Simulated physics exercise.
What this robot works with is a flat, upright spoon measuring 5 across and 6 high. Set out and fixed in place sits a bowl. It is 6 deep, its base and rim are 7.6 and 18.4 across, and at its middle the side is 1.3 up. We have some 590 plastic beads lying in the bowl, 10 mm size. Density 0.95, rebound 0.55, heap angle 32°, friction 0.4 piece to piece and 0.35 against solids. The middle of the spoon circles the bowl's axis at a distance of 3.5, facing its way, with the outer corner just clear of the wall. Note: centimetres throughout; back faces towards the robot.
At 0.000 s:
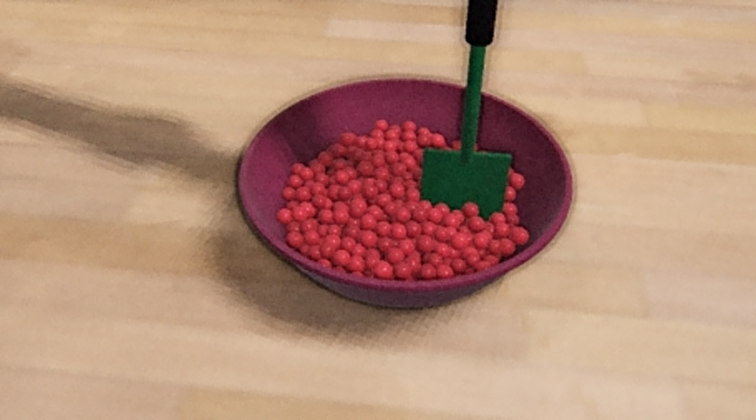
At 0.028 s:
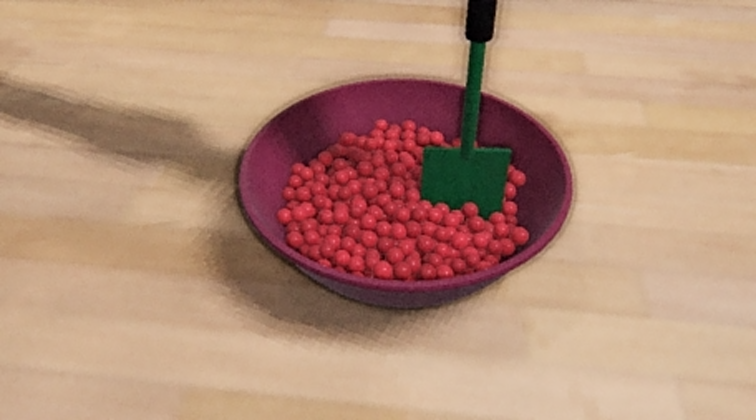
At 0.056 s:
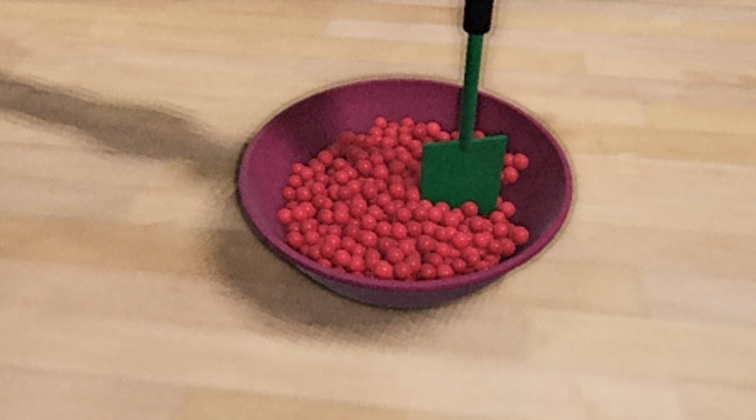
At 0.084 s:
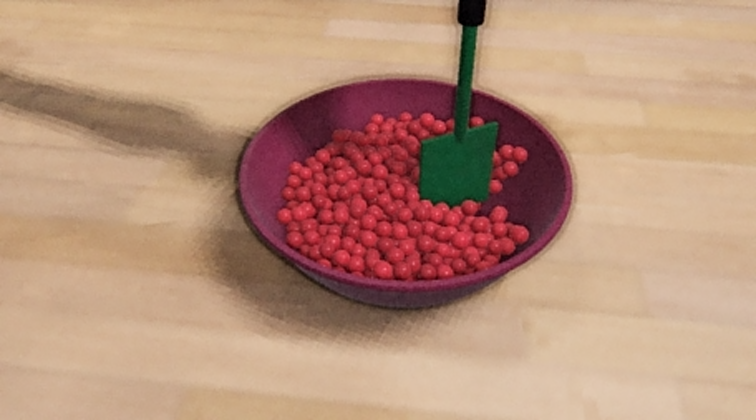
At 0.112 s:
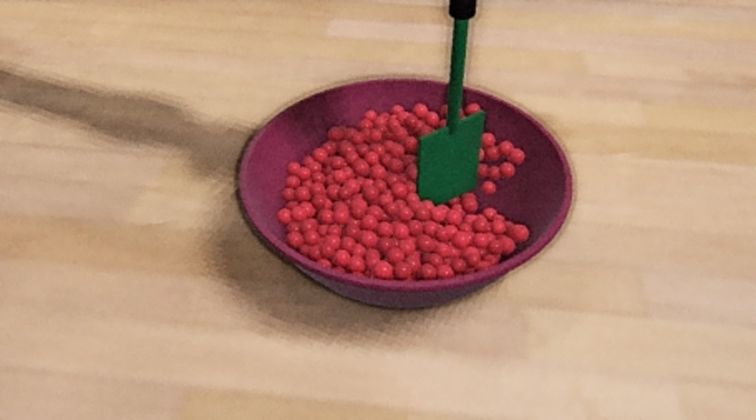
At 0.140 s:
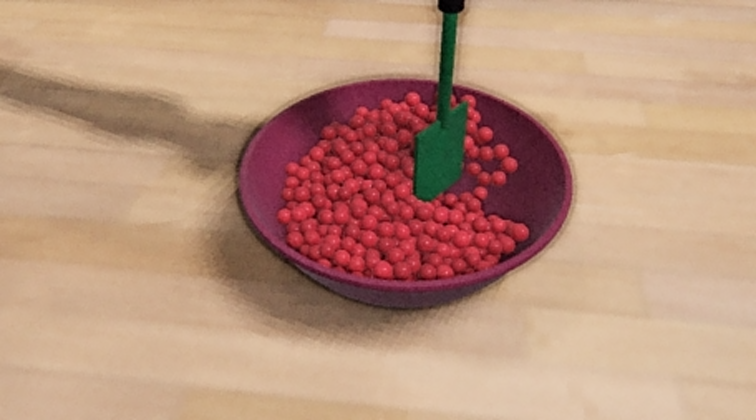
In a purple bowl, a green spatula turns and pushes through red beads, drifting slightly left.
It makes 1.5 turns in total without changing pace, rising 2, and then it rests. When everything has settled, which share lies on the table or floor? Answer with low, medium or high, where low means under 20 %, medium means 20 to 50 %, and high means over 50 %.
Low.
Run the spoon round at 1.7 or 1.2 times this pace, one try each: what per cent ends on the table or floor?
It would be some 25 and 10 percent respectively.
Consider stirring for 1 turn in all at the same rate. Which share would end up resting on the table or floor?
5 %.
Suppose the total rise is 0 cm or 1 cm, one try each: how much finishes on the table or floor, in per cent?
Around 10 percent, then 10 percent.
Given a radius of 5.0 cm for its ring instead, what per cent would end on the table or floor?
Then about 5 per cent.
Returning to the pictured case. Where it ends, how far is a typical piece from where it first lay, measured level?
6 cm.
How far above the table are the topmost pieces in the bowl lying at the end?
It reaches some 6.0 cm above the table.
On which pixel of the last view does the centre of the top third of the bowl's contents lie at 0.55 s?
Centre of upper third: Approx. (398, 240) px.
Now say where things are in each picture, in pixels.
Spoon neck at (469, 131), 0° round; upper third of the load around (390, 195), from x 285 to 520, top at y 125; 587 in the bowl, in the first picture.
Spoon neck at (469, 127), 5° round; upper third of the load around (391, 194), from x 285 to 520, top at y 125, in the second picture.
Spoon neck at (467, 119), 17° round; upper third of the load around (395, 185), from x 285 to 520, top at y 125, in the third picture.
Spoon neck at (462, 110), 30° round; upper third of the load around (394, 174), from x 285 to 520, top at y 120, in the fourth picture.
Spoon neck at (454, 103), 43° round; upper third of the load around (393, 166), from x 285 to 520, top at y 110, in the fifth picture.
Spoon neck at (444, 97), 56° round; upper third of the load around (387, 159), from x 285 to 520, top at y 100; 587 in the bowl, in the sixth picture.
After 0.55 s, 246° round, highest piece 9 above the table; 566 in the bowl, 11 on the table or floor, 10 in flight or on the tool.
After 0.95 s, 76° round, highest piece 8 above the table; 549 in the bowl, 38 on the table or floor.
After 1.35 s, 180° round, highest piece 6 above the table; 547 in the bowl, 40 on the table or floor.
After 2.05 s, 180° round, highest piece 6 above the table; 547 in the bowl, 40 on the table or floor.
At rest, 547 in the bowl, 40 on the table or floor. That is 7 % on the table or floor.
